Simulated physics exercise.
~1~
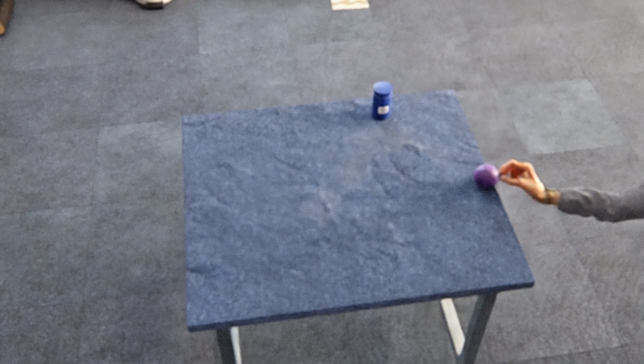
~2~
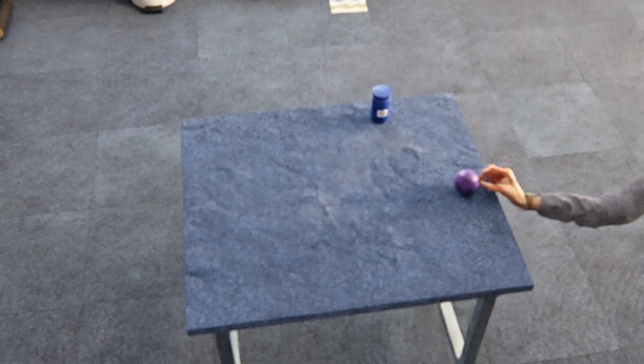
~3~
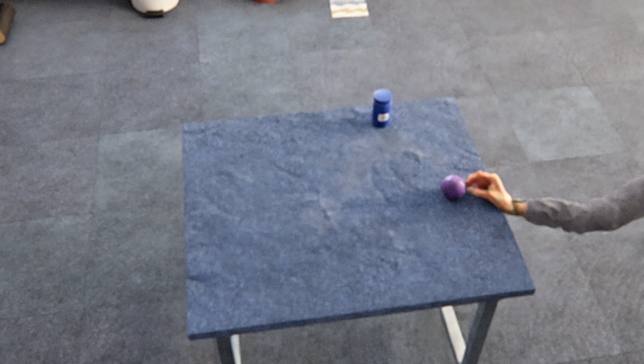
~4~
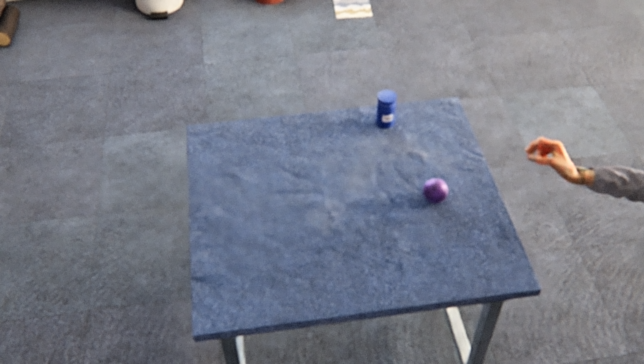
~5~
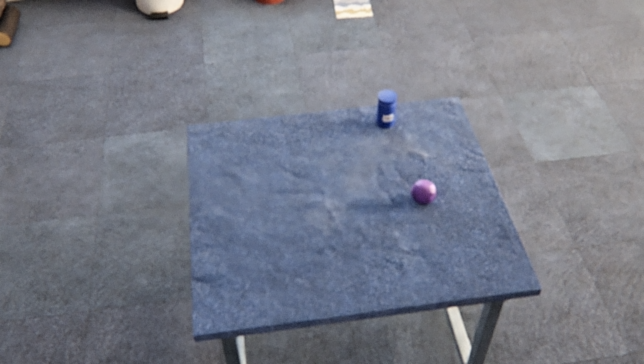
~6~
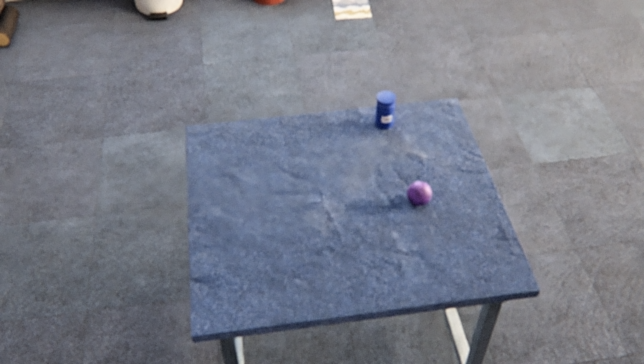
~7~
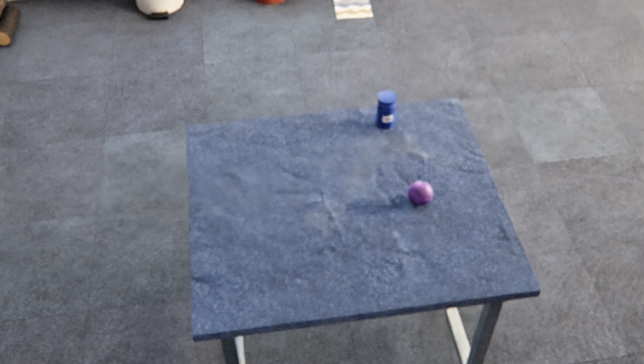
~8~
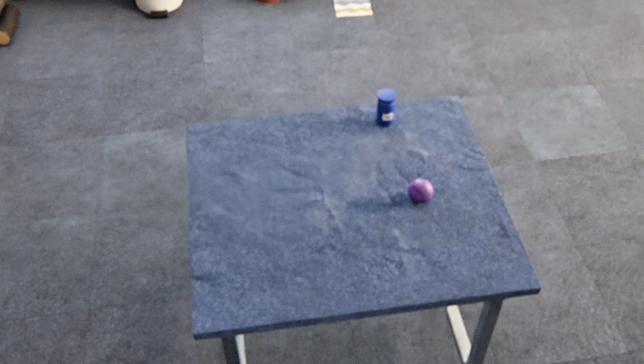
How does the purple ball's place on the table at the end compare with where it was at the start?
At the start the purple ball was by the table's right edge, at the hand's fingertips. By the end it was a short way farther left, resting on the tabletop in from that edge.
